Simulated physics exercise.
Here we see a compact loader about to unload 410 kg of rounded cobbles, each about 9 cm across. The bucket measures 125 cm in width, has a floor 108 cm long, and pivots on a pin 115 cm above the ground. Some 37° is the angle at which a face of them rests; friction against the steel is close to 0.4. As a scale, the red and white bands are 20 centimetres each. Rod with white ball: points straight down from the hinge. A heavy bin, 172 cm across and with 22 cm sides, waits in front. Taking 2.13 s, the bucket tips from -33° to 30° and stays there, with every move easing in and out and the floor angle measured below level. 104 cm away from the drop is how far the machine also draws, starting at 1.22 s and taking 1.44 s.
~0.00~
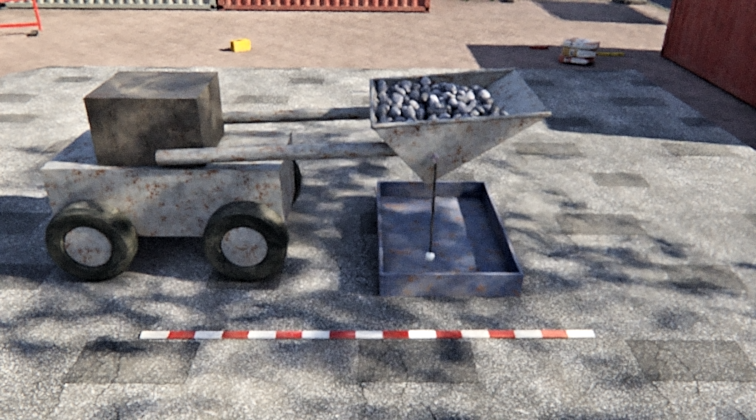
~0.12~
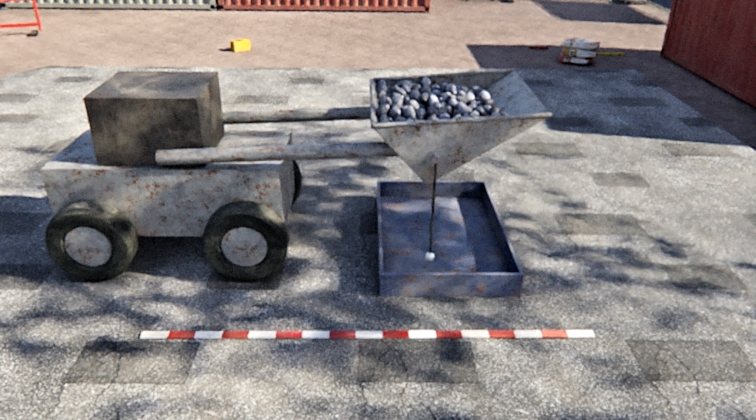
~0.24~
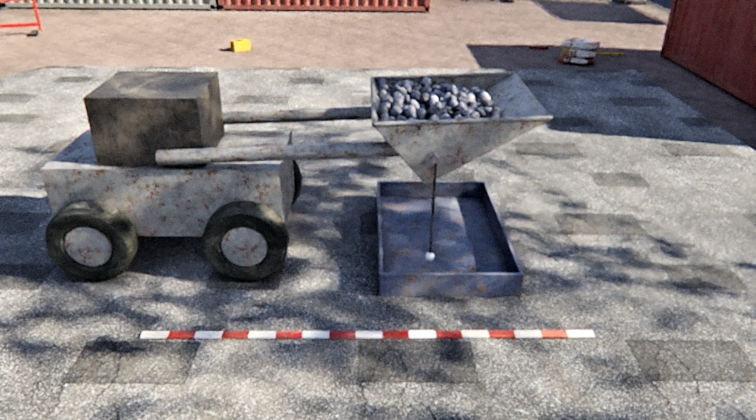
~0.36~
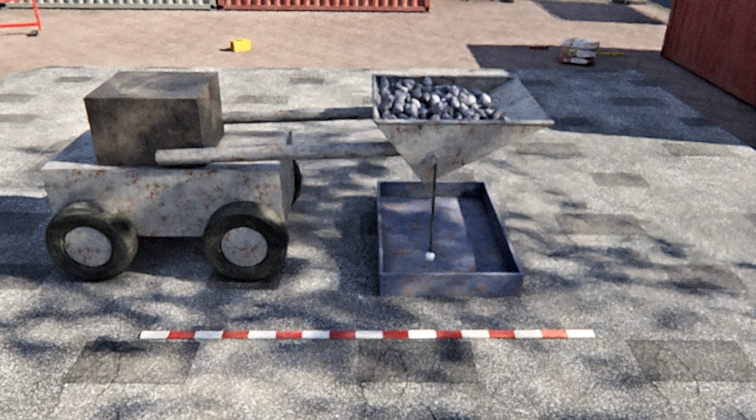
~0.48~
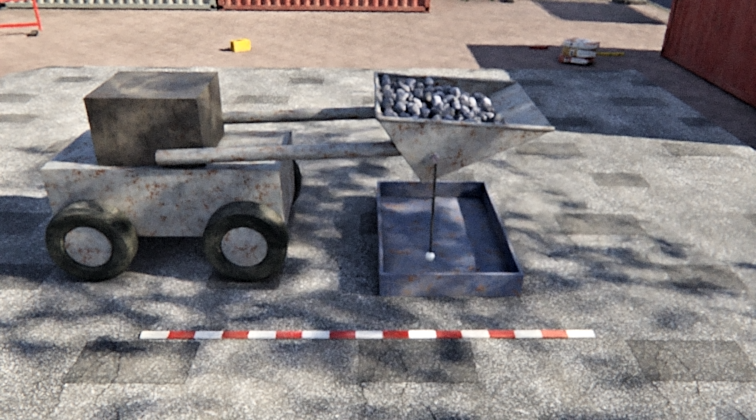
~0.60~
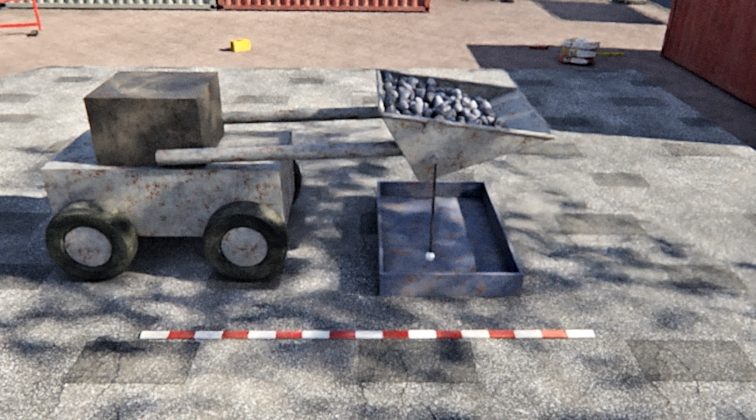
At the start, a rusty gray loader on the left holds a bucket of rounded gray stones above an open, empty tray on the paved ground. The bucket slowly tilts a little, its right side lowering, while the stones shift slightly inside it and the loader's body and wheels stay still.
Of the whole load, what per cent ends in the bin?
About 95 per cent of the load.
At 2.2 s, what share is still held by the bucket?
Around 25 per cent, still inside.
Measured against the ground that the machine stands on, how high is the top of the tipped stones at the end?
About 30 cm above it.
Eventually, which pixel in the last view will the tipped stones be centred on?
The resting stones are centred at roughly (449, 231).
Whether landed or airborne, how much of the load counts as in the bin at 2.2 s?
70 per cent or so by then.
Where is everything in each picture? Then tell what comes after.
The bucket is at -33°, its lip at (551, 114); the top of the load is at (428, 91), in the first frame.
The bucket is at -32°, its lip at (551, 115); the top of the load is at (429, 91); the stones move at 0.0 m/s on average, in the second frame.
The bucket is at -31°, its lip at (552, 118); the top of the load is at (414, 91); the stones move at 0.1 m/s on average, in the third frame.
The bucket is at -28°, its lip at (553, 123); the top of the load is at (401, 90); the stones move at 0.1 m/s on average, in the fourth frame.
Lip at (554, 129), floor tilted -25°, highest stones at (393, 87); the stones move at 0.1 m/s on average, in the fifth frame.
Lip at (554, 137), floor tilted -21°, highest stones at (393, 86); the stones move at 0.1 m/s on average, in the sixth frame.
After 1.6 s the floor is at 20°; 100 % in the bucket; the foremost stones are at (494, 172).
After 2.2 s the floor is at 30°; 26 % in the bucket, 69 % in the bin, 5 % beside or beyond the bin; the foremost stones are at (550, 238).
After 3.1 s the floor is at 30°; 0 % in the bucket, 95 % in the bin, 5 % beside or beyond the bin; the foremost stones are at (580, 239).
After 5.8 s the floor is at 30°; 0 % in the bucket, 95 % in the bin, 5 % beside or beyond the bin; the foremost stones are at (580, 239).
